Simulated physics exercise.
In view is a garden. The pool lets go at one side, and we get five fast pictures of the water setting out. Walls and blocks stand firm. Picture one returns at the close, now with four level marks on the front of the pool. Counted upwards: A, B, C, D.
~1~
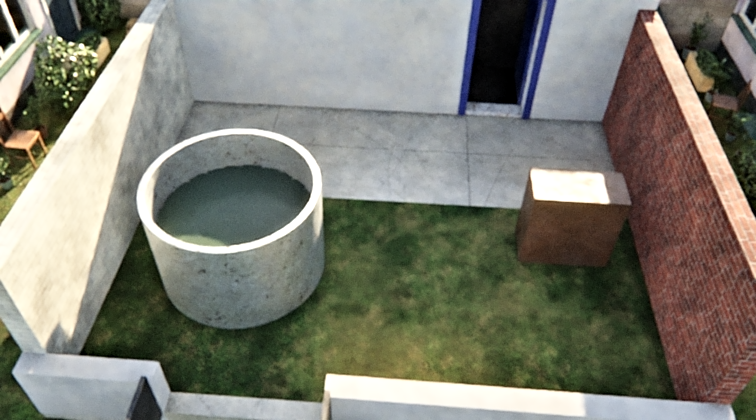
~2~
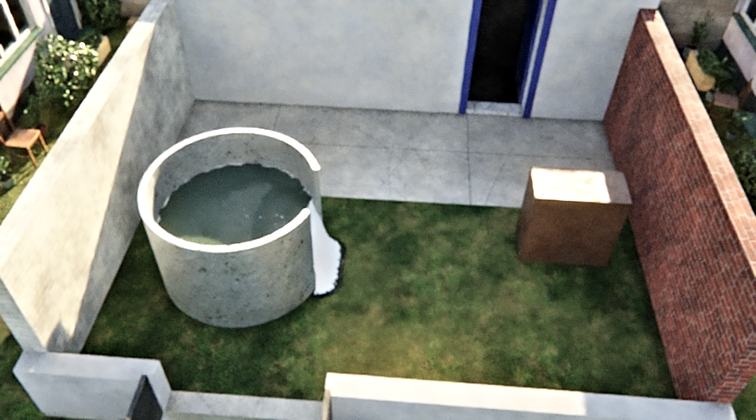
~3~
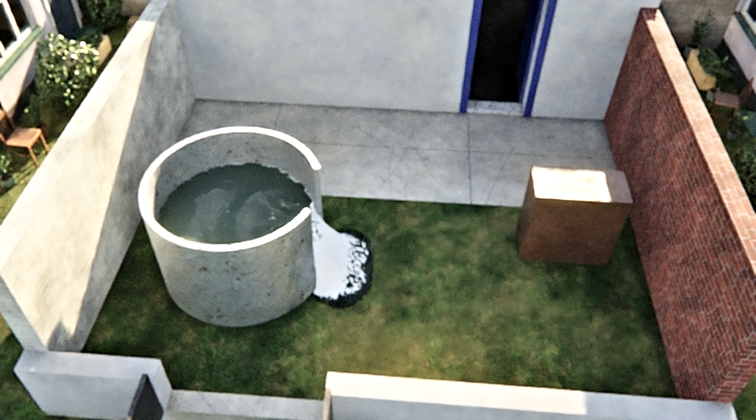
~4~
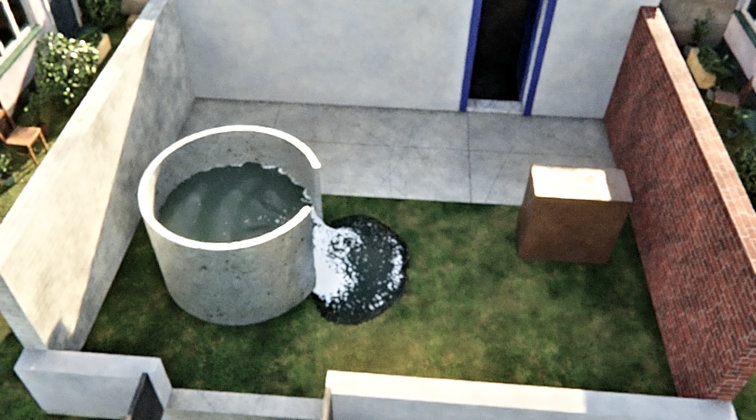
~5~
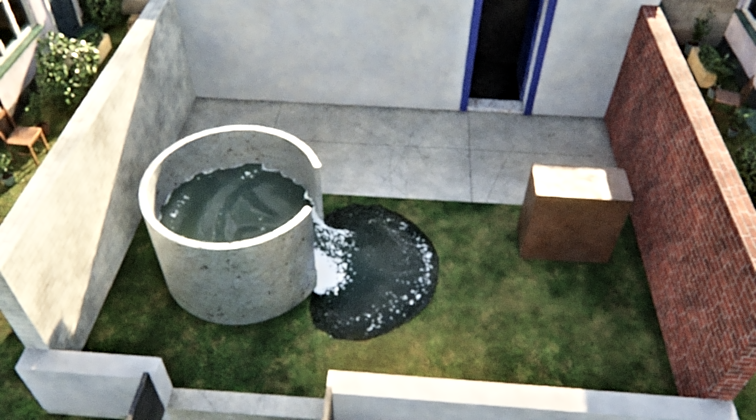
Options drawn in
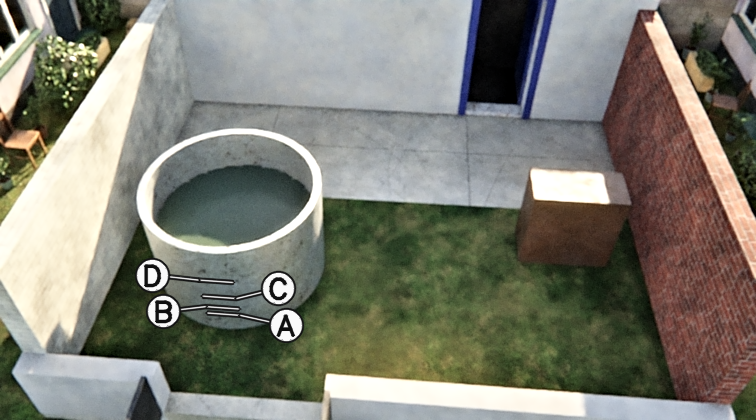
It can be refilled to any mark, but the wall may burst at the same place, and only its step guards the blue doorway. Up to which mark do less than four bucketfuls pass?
D is the one.
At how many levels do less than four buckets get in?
All of them.
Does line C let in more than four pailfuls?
No.
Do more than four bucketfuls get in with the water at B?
No, not at all.
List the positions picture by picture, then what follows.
Water in the pool at rest, its middle at (236, 217); foot of the blue doorway at (493, 116); open gate at (242, 366).
Water covers 1 % of the ground and shows as far out as (318, 294).
Water covers 2 % of the ground and shows as far out as (364, 288).
Water covers 5 % of the ground and shows as far out as (399, 289).
Water covers 8 % of the ground and shows as far out as (429, 290).
On the marked copy, A at (223, 314); B at (222, 307); C at (219, 297); D at (215, 281); from the bottom up A, B, C, D.
With A, nothing gets over.
With B, nothing gets over.
With C, nothing gets over.
With D, a splash gets over, under a bucket.
